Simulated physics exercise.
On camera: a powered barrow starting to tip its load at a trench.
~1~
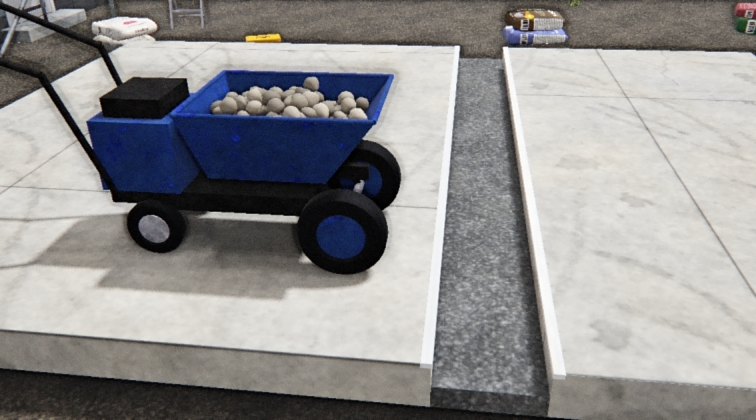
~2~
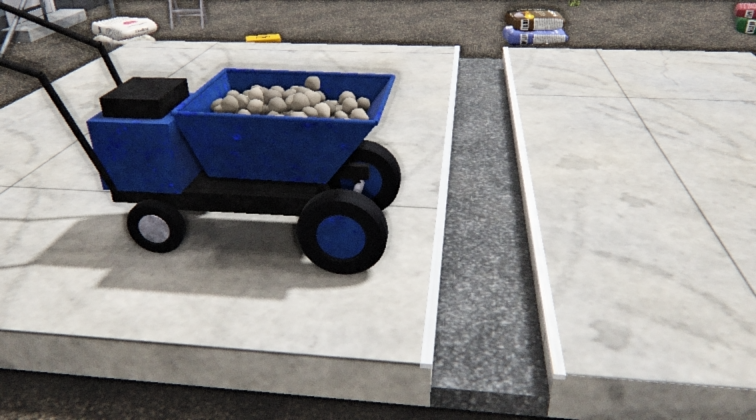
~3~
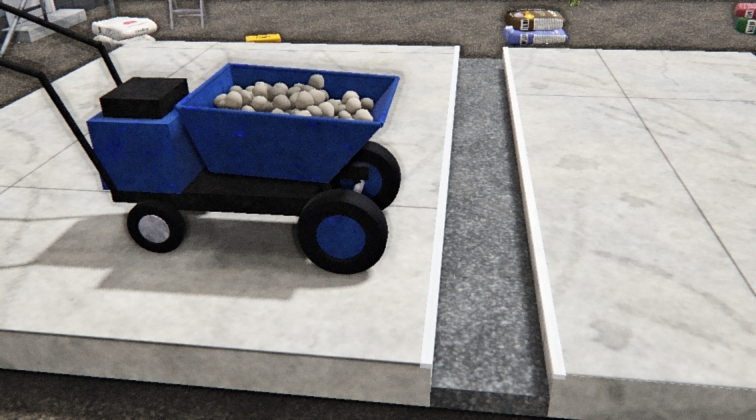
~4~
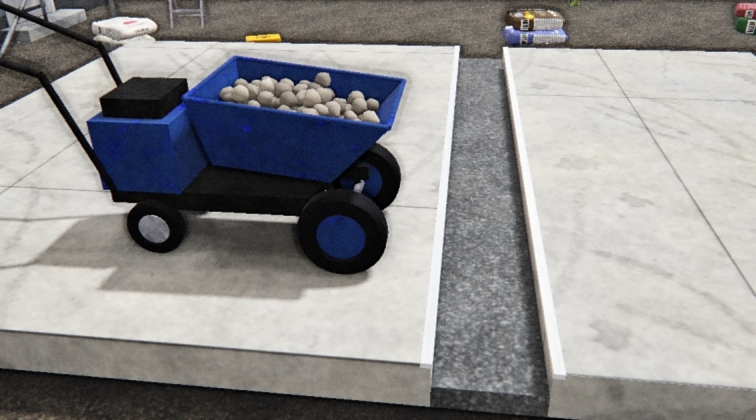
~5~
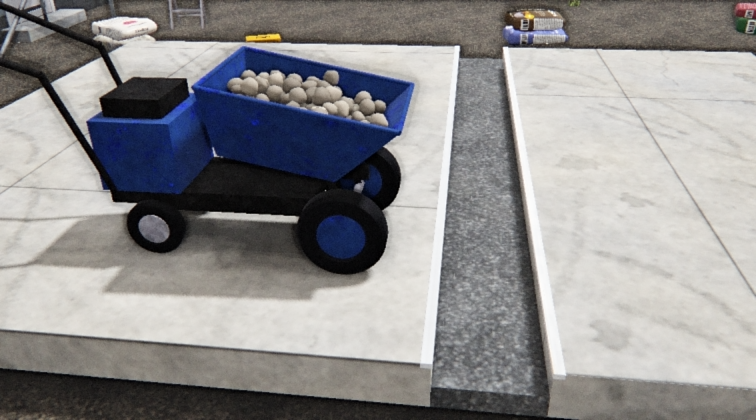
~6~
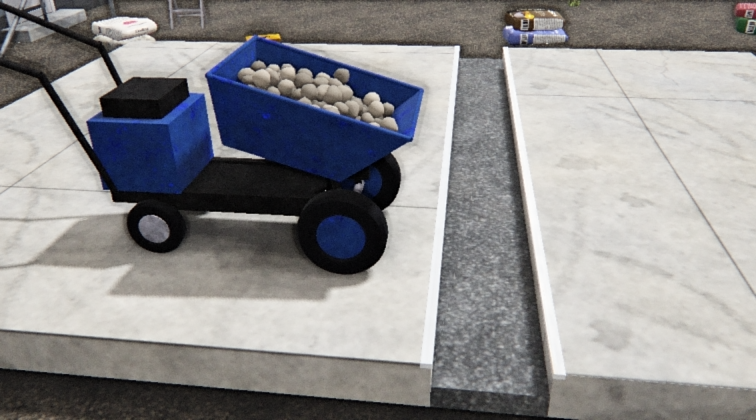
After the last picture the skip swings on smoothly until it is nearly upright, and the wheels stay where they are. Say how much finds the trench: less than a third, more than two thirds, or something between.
Between the edges lies over two thirds of the load.
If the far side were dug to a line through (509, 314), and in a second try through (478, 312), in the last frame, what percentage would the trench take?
Roughly 40 per cent, and 10 per cent.
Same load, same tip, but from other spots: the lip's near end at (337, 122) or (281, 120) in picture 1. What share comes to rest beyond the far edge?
The first gives 0 %, the second 0 %.
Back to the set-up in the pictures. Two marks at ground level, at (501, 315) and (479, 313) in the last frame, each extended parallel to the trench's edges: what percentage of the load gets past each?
Near 50 % and 70 %.
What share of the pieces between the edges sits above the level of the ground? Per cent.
Some 20 per cent.
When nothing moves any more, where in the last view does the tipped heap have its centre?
Close to (501, 251).
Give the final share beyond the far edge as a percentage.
About 15 per cent.
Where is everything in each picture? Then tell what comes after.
The first frame shows lip of the skip at (374, 123), level; top of the load at (292, 104), river pebbles; first edge of the trench at (431, 309); far edge at (550, 317), the trench nearly as wide as the skip, and shallow for its width.
The second frame shows lip of the skip at (375, 123), level; top of the load at (294, 103).
The third frame shows lip of the skip at (381, 125), tipped barely; top of the load at (275, 110).
The fourth frame shows lip of the skip at (389, 128), tipped a little; top of the load at (265, 99).
The fifth frame shows lip of the skip at (399, 133), tipped a little; top of the load at (274, 94).
The sixth frame shows lip of the skip at (410, 140), tipped clearly; top of the load at (266, 85); first edge of the trench at (431, 309); far edge at (550, 317).
Soon, skip tipped steeply; all in the skip.
A while on, skip tipped right over; about two thirds in the skip; about a quarter in or heaped over the trench; a stray few falling.
Towards the end, skip tipped right over; a small part in the skip; most in or heaped over the trench; a small part beyond it.
Finally, skip tipped right over; most in or heaped over the trench; a small part beyond it.
